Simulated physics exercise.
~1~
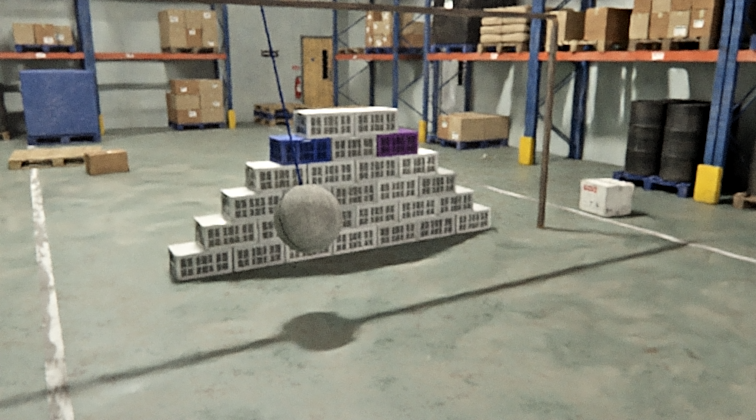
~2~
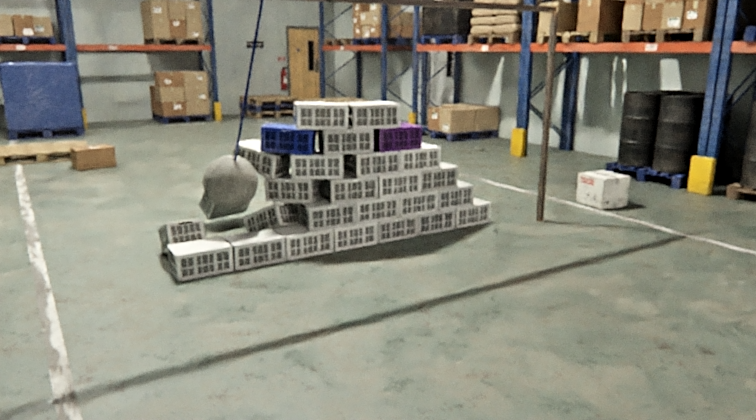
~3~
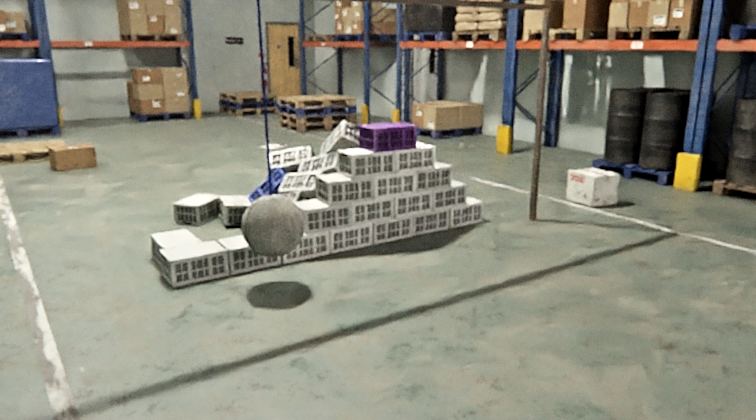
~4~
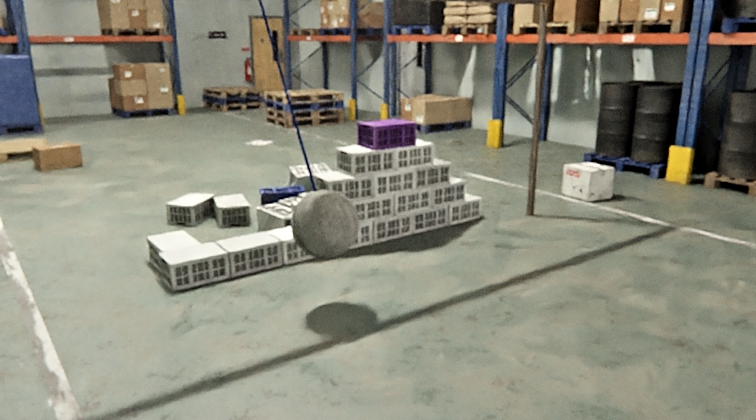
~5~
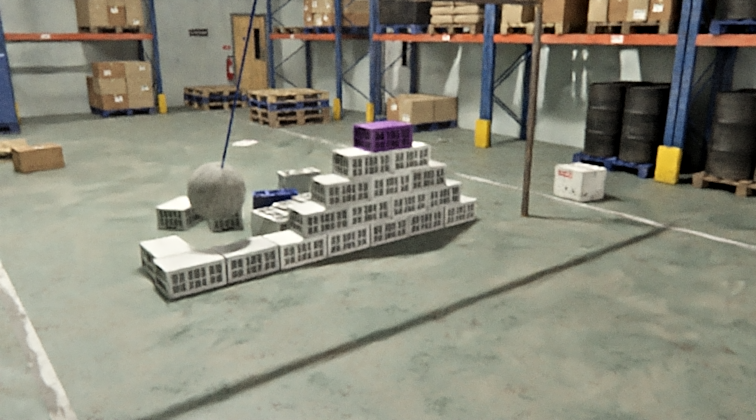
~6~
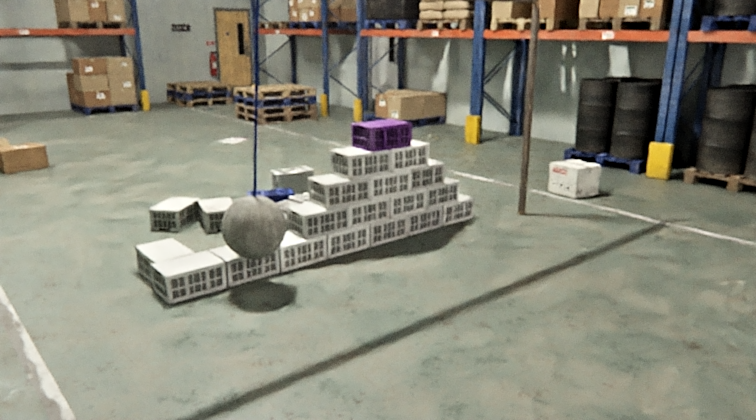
In a warehouse, a stone ball on a line swings into the left side of a stepped wall of pale crates, toppling several along with the blue one, then sways beside the remaining stack, where the purple crate still sits on top.
